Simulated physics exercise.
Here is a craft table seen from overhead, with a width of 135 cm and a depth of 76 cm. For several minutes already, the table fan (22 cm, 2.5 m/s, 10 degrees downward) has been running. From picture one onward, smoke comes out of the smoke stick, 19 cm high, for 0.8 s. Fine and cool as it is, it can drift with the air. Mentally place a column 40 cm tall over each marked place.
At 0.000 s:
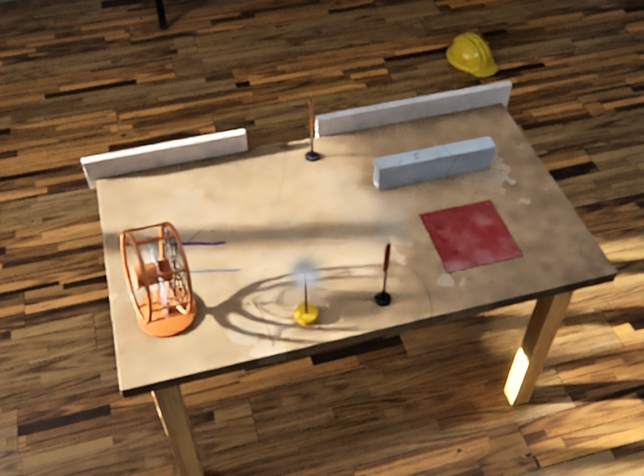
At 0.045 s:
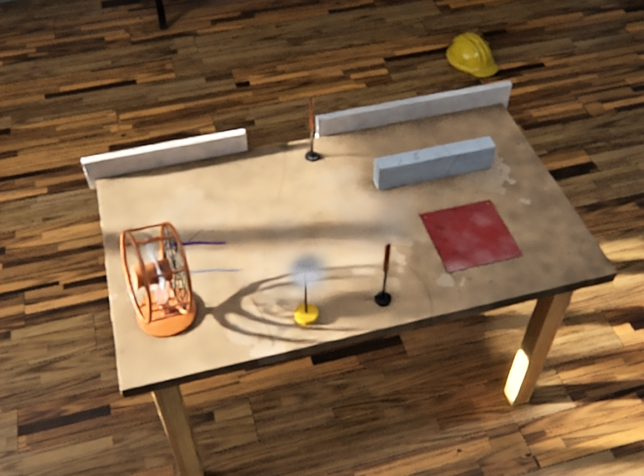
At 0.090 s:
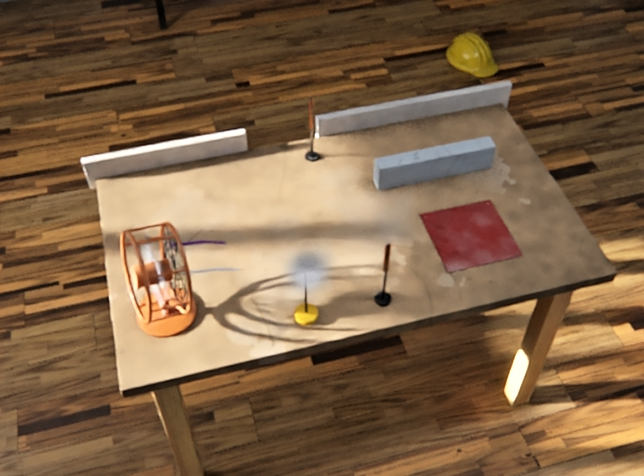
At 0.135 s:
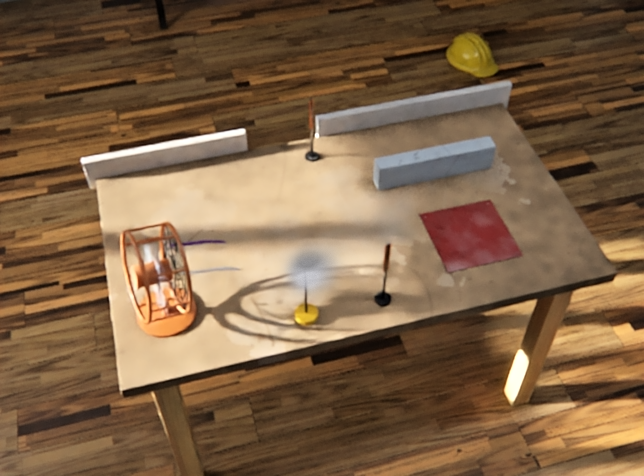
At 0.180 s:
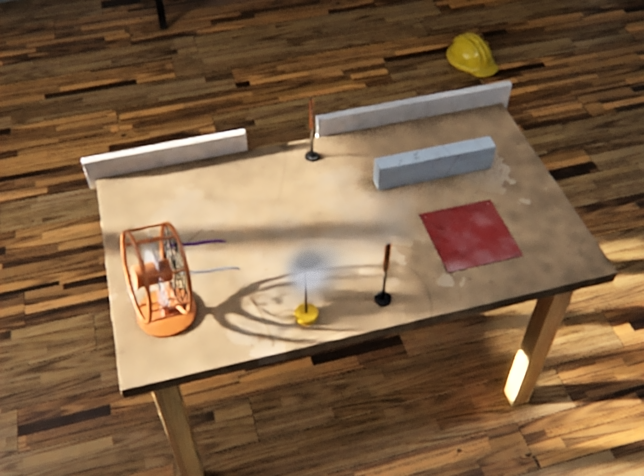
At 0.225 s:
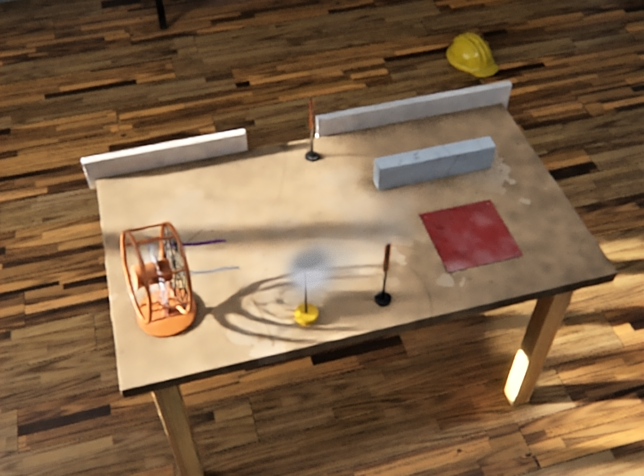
The footage shows a wooden craft table with an orange table fan, planks, a red spot and ribbons on thin stands, while a small pale puff of smoke above a yellow-based stick spreads slightly to the right.
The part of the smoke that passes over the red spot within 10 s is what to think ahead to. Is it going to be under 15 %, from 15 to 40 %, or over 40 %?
Above 40 %.
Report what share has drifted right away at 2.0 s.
Estimate: Close to 60 %.
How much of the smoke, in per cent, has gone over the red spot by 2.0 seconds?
Some 70 per cent.
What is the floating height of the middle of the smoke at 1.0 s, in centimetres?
10 cm.
By 1.0 s, 40 % has passed over the red spot; 5 % has left the area, and the middle of the rest is near (429, 250).
By 2.0 s, 72 % has passed over the red spot; 56 % has left the area, and the middle of the rest is near (617, 265).
By 4.0 s, 72 % has passed over the red spot; 94 % has left the area.
By 10.0 s, 72 % has passed over the red spot; 100 % has left the area.
